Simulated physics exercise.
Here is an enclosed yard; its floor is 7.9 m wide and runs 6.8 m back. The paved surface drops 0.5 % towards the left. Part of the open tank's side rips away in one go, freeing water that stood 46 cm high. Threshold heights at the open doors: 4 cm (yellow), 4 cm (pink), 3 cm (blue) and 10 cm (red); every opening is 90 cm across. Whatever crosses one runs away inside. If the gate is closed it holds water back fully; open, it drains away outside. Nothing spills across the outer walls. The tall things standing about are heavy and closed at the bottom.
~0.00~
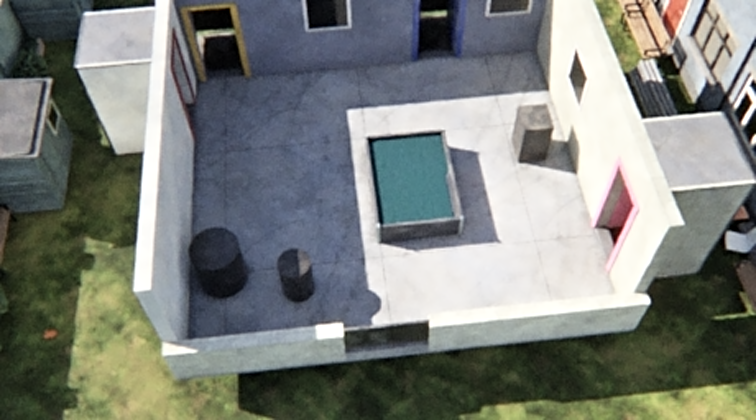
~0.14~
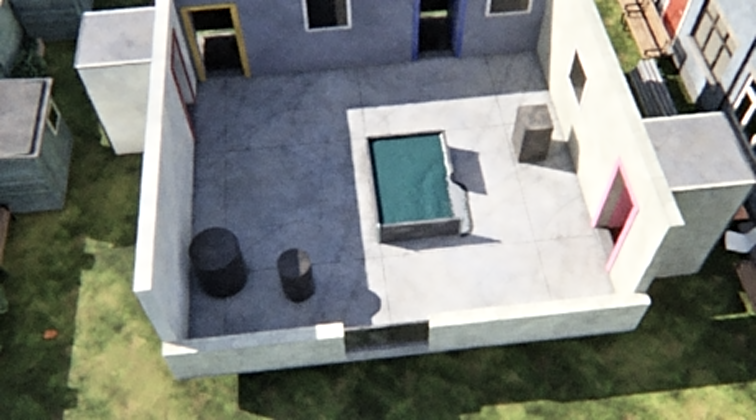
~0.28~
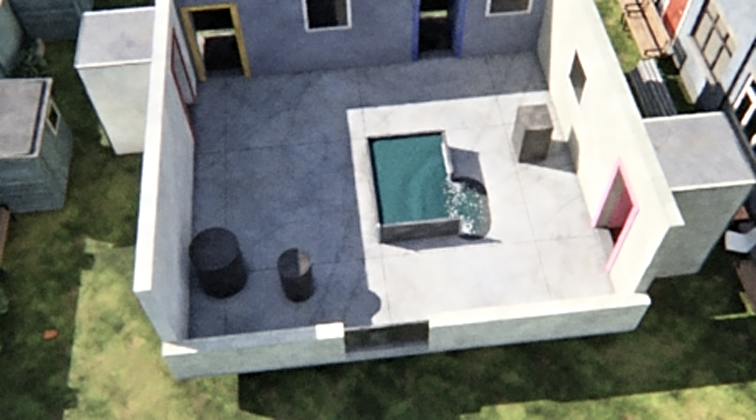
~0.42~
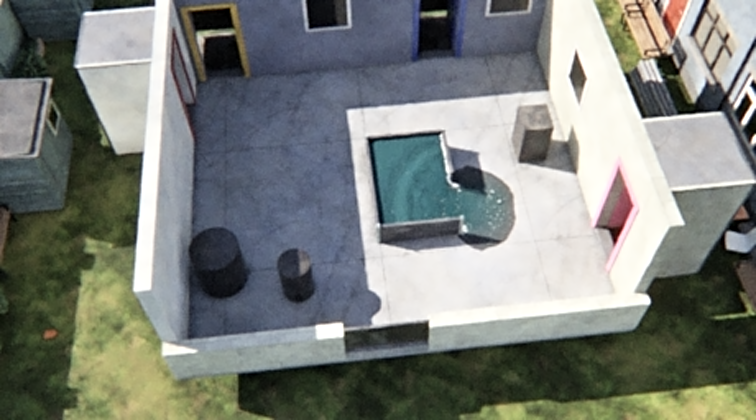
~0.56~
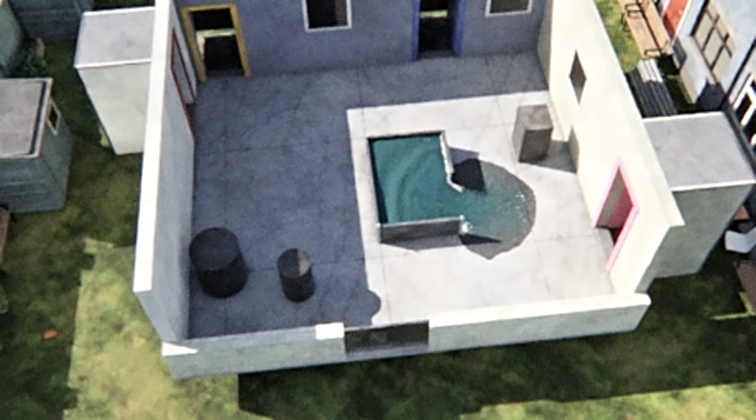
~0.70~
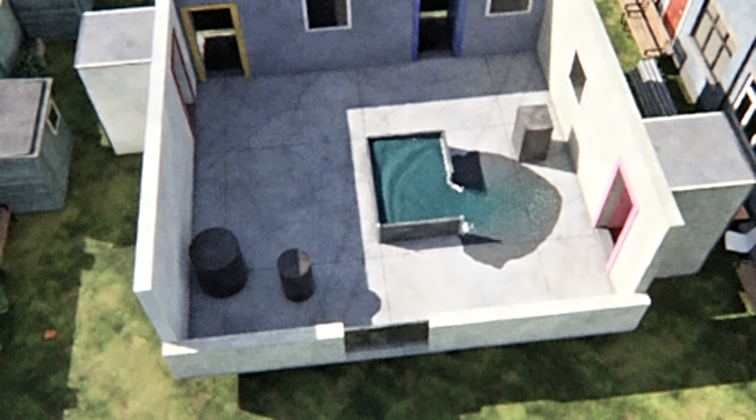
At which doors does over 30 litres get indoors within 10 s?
Within that time: At the yellow door it keeps below the limit; at the pink door it passes the limit; at the blue door it stays under the limit; at the red door it keeps below the limit.
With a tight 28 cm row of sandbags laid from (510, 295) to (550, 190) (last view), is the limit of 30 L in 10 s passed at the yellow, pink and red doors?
Then: Yellow below, pink not over, red not over.
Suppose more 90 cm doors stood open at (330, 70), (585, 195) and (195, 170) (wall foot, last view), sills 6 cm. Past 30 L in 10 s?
In that order: Under, above, not over.
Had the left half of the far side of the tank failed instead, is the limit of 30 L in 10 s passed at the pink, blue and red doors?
Then: Pink below, blue past it, red not over.
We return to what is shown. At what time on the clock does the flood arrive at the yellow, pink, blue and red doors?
Arrival: Yellow not in the 10 s, pink 1.3 s, blue 4.5 s, red not in the 10 s.
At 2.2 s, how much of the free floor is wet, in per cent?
About 20 per cent.
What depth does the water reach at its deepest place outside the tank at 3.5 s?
Up to some 18 cm.
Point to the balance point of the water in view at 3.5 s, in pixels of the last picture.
Around (485, 201).
After 1.4 s water covers 15 % of the floor and is deepest (24 cm) near (465, 219); yellow door not reached, pink door 7 cm at the sill, 0 L in, blue door not reached, red door not reached.
After 2.2 s water covers 20 % of the floor and is deepest (22 cm) near (576, 193); yellow door not reached, pink door 16 cm at the sill, 33 L in, blue door not reached, red door not reached.
After 3.5 s water covers 25 % of the floor and is deepest (18 cm) near (614, 312); yellow door not reached, pink door 12 cm at the sill, 90 L in, blue door not reached, red door not reached.
After 6.0 s water covers 40 % of the floor and is deepest (12 cm) near (605, 313); yellow door not reached, pink door 9 cm at the sill, 149 L in, blue door 4 cm at the sill, 0 L in, red door not reached.
After 10.0 s water covers 70 % of the floor and is deepest (7 cm) near (188, 358); yellow door not reached, pink door 6 cm at the sill, 178 L in, blue door 2 cm at the sill, 2 L in, red door not reached.
